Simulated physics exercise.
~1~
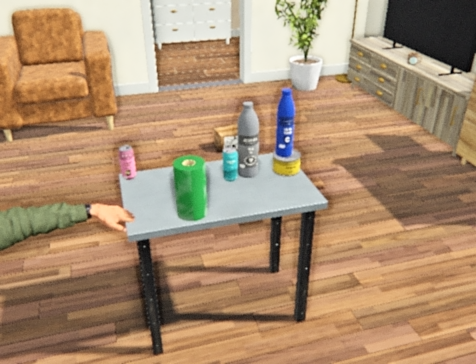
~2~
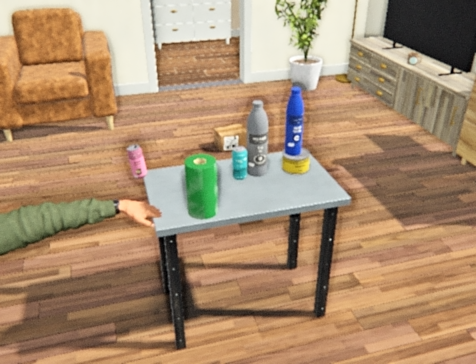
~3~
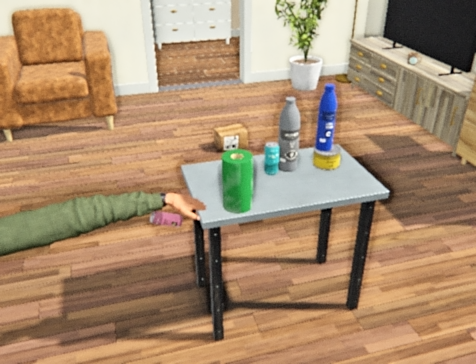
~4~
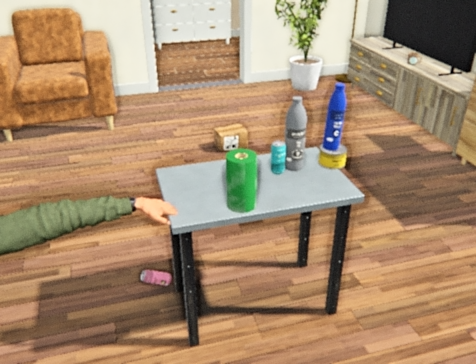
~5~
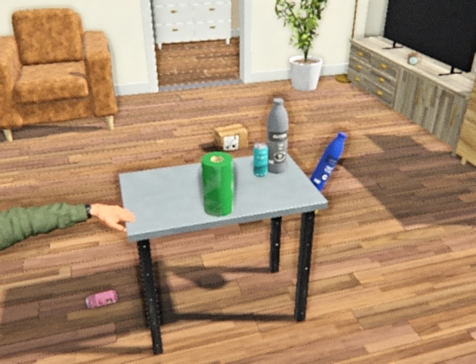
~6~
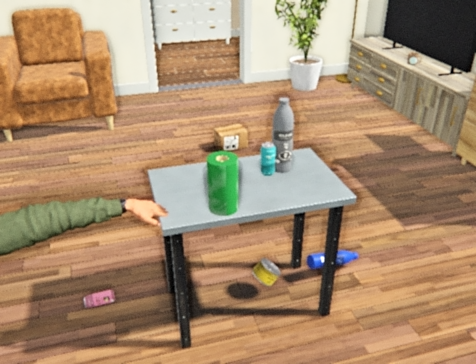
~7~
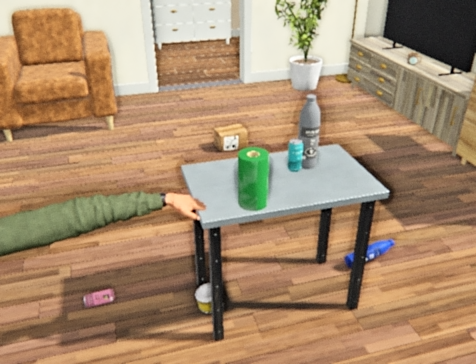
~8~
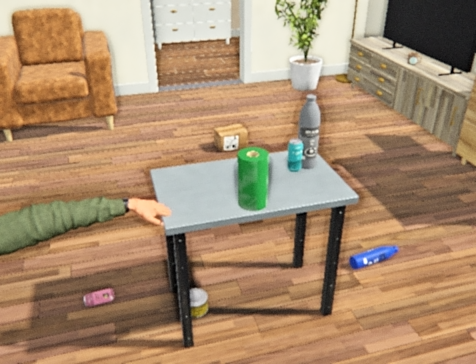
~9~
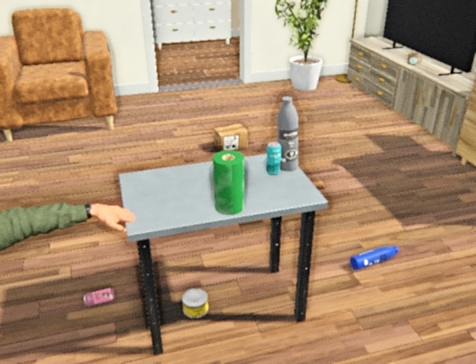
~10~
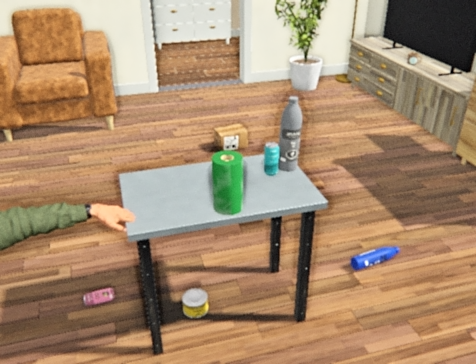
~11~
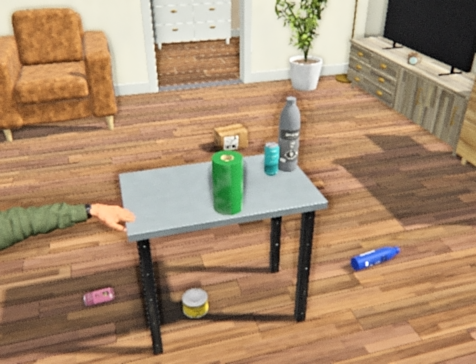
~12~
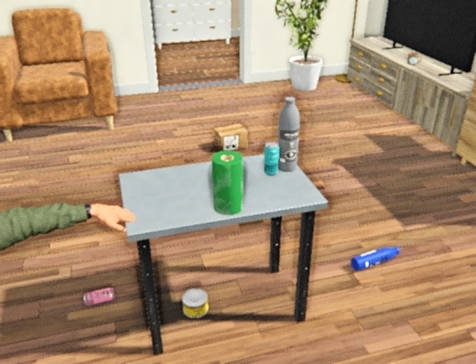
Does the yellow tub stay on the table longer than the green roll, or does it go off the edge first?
The yellow tub goes first, dropping off the table and ending up on the floor beneath it. The green roll is still standing on the tabletop at the end.
